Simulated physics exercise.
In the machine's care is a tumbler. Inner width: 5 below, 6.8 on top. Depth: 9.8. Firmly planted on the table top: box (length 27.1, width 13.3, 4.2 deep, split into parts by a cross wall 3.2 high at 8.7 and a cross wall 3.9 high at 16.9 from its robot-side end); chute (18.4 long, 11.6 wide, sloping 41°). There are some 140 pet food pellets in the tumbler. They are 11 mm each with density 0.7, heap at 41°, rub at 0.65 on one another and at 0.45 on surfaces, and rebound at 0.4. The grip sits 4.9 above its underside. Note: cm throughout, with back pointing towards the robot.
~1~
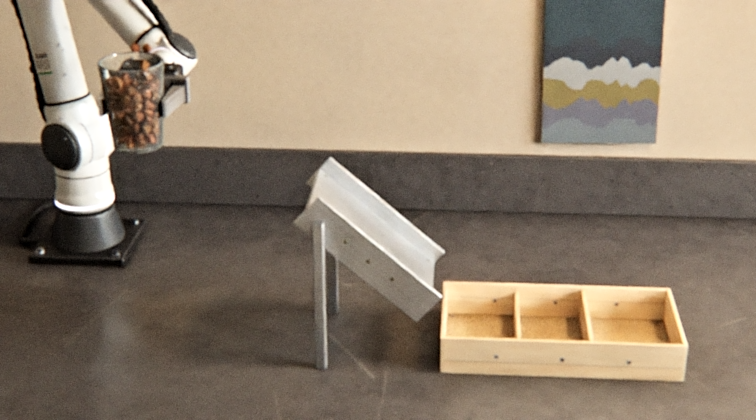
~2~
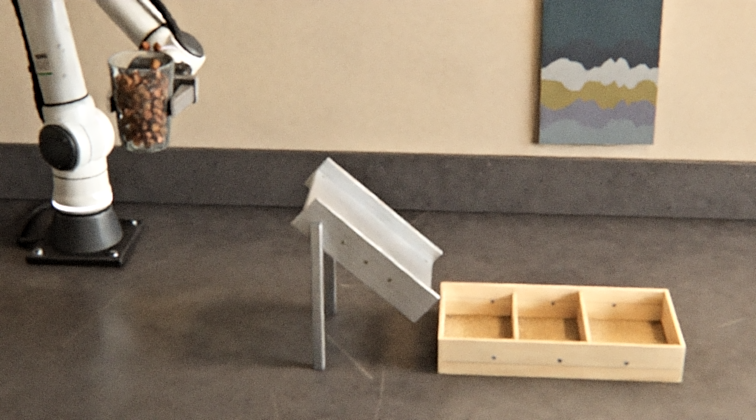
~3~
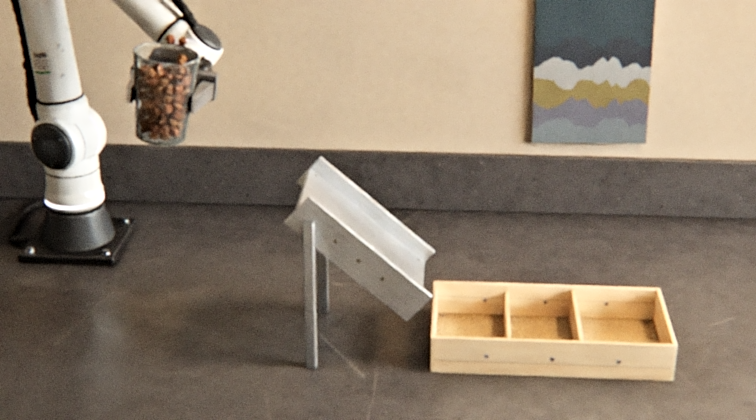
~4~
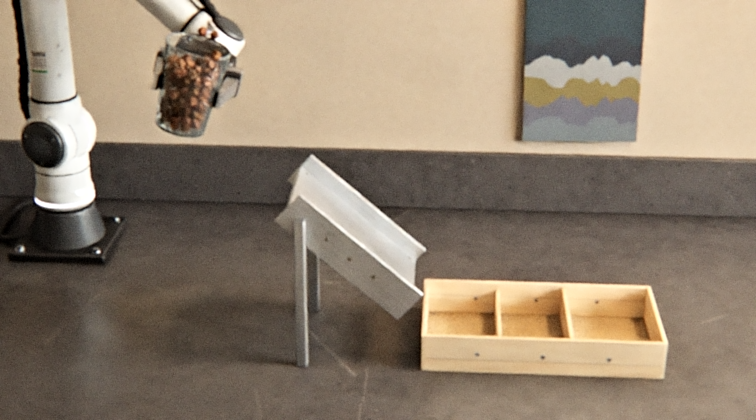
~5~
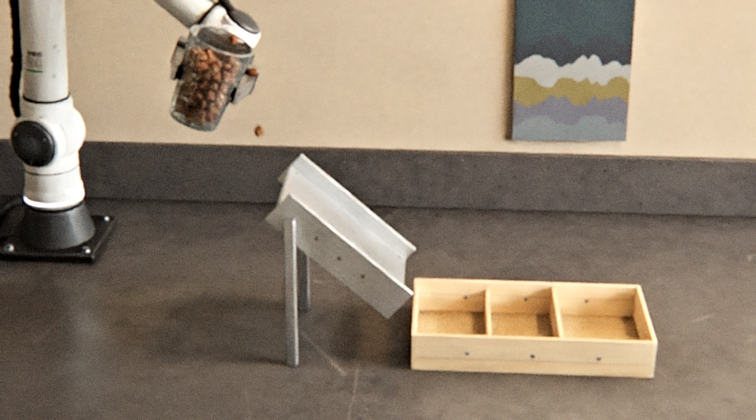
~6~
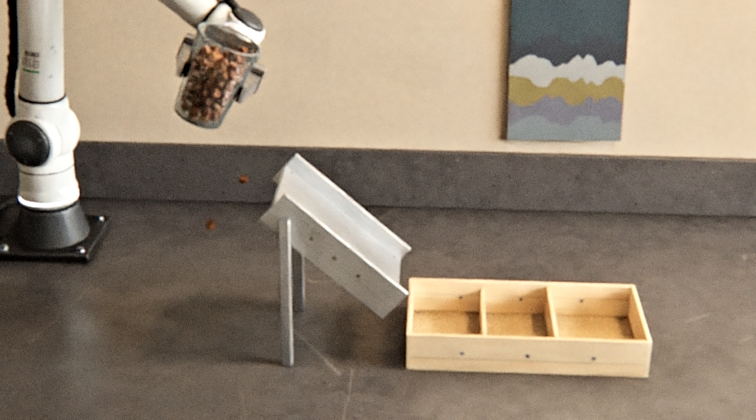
At first, a white robot arm holds a clear tumbler of brown pellets nearly upright, left of a metal chute and a divided wooden tray. The arm moves the tumbler a little rightward while tilting it gradually toward the chute, and then a couple of pellets drop through the air.
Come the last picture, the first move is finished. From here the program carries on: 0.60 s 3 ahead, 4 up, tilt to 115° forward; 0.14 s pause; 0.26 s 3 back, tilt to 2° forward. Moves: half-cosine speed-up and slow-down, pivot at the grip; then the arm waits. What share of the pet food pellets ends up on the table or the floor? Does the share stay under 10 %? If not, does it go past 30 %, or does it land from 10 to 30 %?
Yes, it stays under 10 %.
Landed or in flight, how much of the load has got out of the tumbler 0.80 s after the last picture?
By then about 50 % is out.
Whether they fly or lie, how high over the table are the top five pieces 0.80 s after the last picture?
Roughly 36 centimetres, give or take.
Then, 0.40 s later, tilted 92° forward, highest piece 38 above the table; 138 in the tumbler, 2 on the table or floor.
Then, 0.80 s later, tilted 101° forward, highest piece 37 above the table; 71 in the tumbler, 15 in the robot-side part, 2 on the table or floor, 52 on the chute or in flight.
Then, 1.20 s later, tilted 2° forward, highest piece 36 above the table; 75 in the robot-side part, 58 in the tumbler, 2 on the table or floor, 1 in the middle part, 4 on the chute or in flight.
Then, 2.25 s later, tilted 2° forward, highest piece 36 above the table; 77 in the robot-side part, 58 in the tumbler, 4 on the table or floor, 1 in the middle part.
At rest, 77 in the robot-side part, 58 in the tumbler, 4 on the table or floor, 1 in the middle part. That is 3 % on the table or floor.
